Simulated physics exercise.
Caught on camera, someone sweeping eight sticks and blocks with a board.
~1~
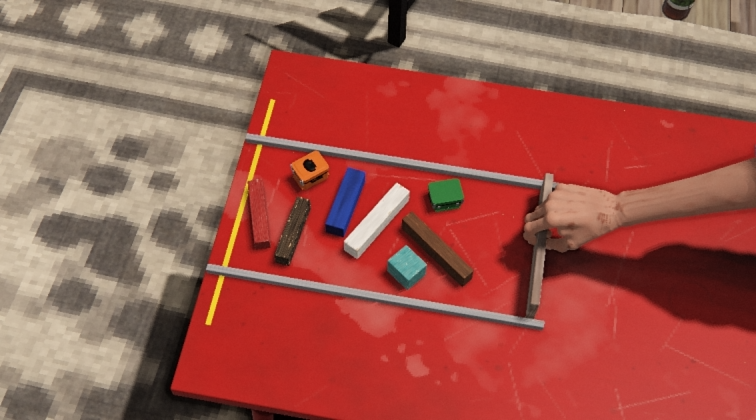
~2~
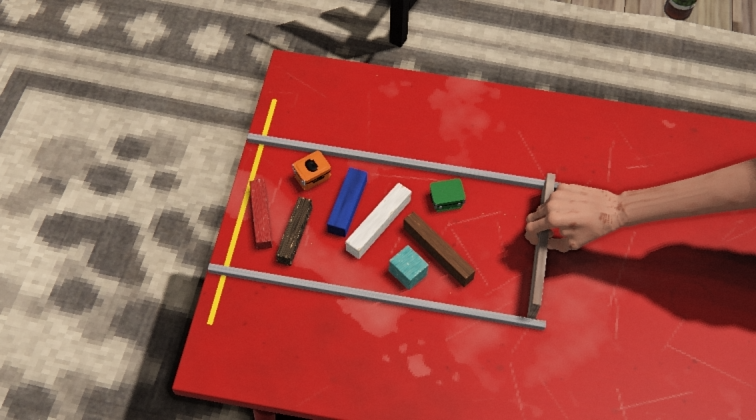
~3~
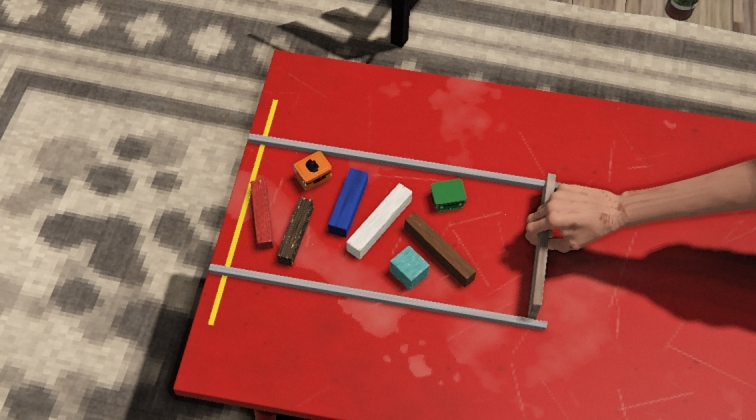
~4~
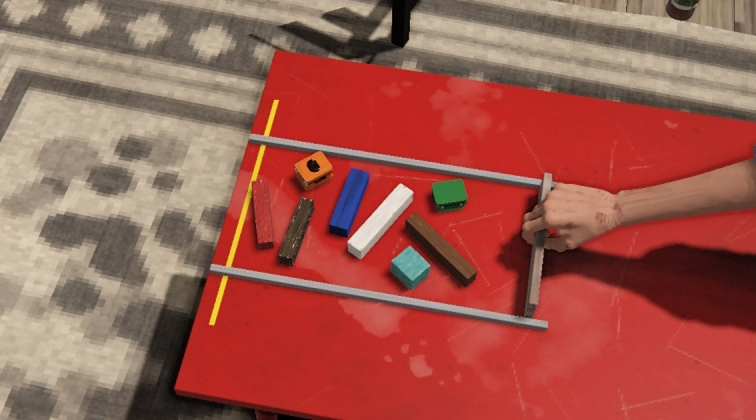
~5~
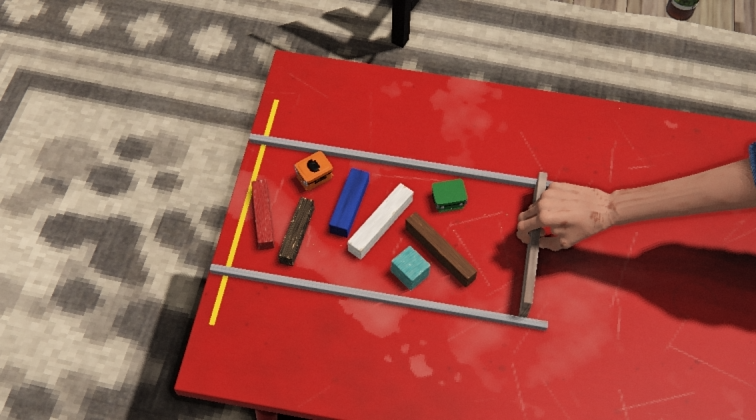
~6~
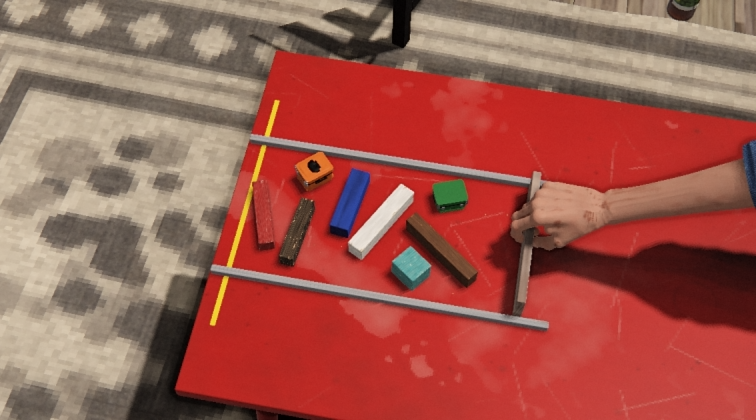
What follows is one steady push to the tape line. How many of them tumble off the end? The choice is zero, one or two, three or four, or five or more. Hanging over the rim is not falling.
As it turns out, the number that fall off is five or more.
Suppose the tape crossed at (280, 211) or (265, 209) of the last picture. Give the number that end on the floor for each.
In that order 3 and 4.
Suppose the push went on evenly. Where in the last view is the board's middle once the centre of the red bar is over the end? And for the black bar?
For the red bar at (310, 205), for the black bar at (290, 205).
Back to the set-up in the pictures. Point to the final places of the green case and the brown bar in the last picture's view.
Near (244, 158) and (238, 205).
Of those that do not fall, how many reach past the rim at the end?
Overhanging: 1.
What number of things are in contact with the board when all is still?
That makes 2.
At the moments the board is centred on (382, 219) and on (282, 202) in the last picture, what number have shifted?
At the one place 6, at the other 8.
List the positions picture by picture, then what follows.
In the first frame, red bar (259, 214); black bar (293, 231); orange case (311, 171); board (540, 245); tape (243, 205).
In the second frame, black bar (295, 231); green case (447, 196).
In the third frame, orange case (313, 172); brown bar (439, 249).
In the fourth frame, red bar (263, 214); turquoise block (410, 268).
In the fifth frame, black bar (297, 231); board (533, 244).
In the sixth frame, red bar (263, 215); black bar (297, 232); orange case (315, 172); board (527, 243); tape (247, 205).
Soon after, none off yet; red bar at rest near (263, 215); black bar at rest near (297, 232); orange case at rest near (315, 172).
Then, none off yet; red bar moving near (257, 215); black bar moved a little near (273, 231); orange case moved well along near (264, 167).
At rest, the number that fall off is five or more; fallen, turquoise block, white bar, blue stick, orange case, black bar and red bar.
